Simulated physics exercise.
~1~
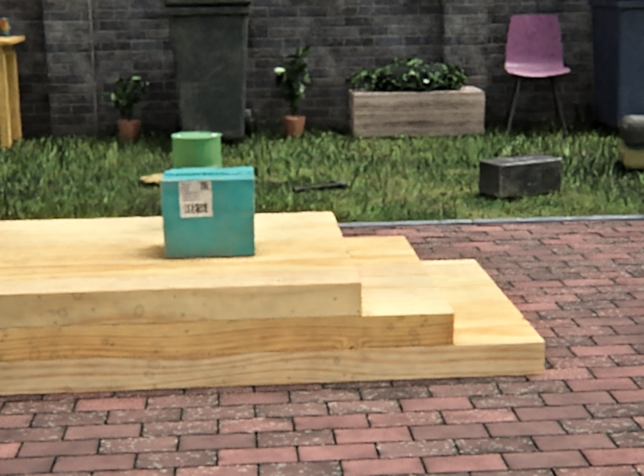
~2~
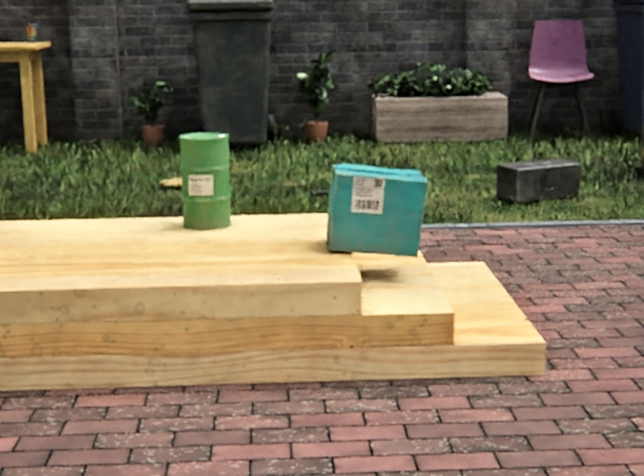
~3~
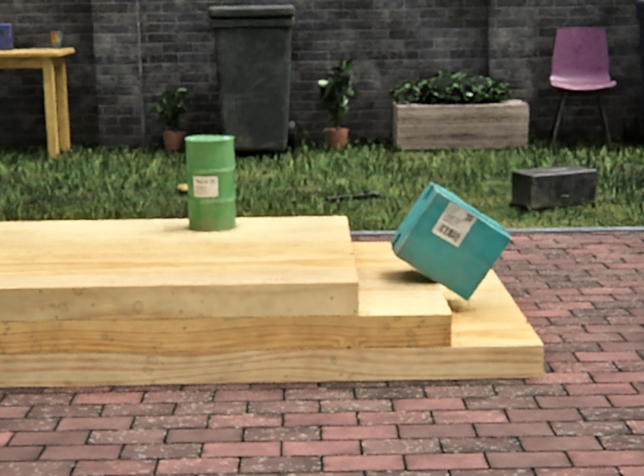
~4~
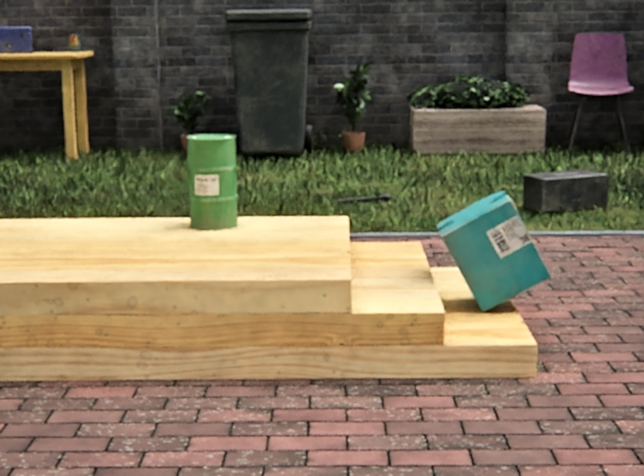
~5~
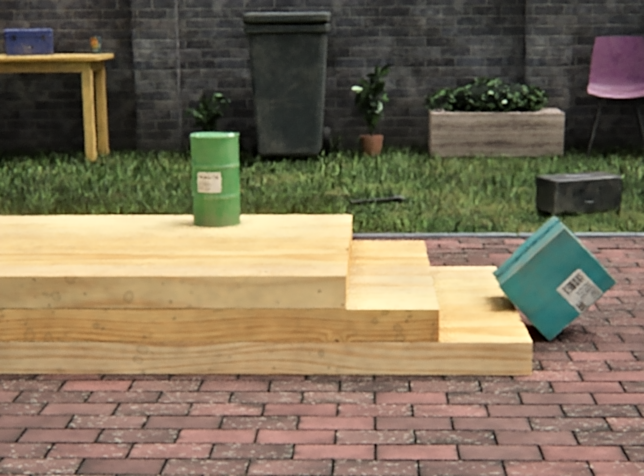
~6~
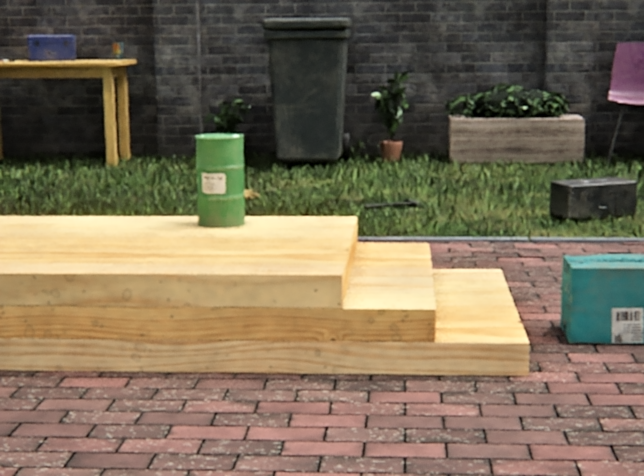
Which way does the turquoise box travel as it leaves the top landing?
The turquoise box travels to the right, going over the edge and down the steps.
On a set of low wooden steps in a brick-paved yard, a turquoise box slid past a green canister and over the top edge, tumbled down the steps and came to rest on the paving, while the canister stayed on the landing.
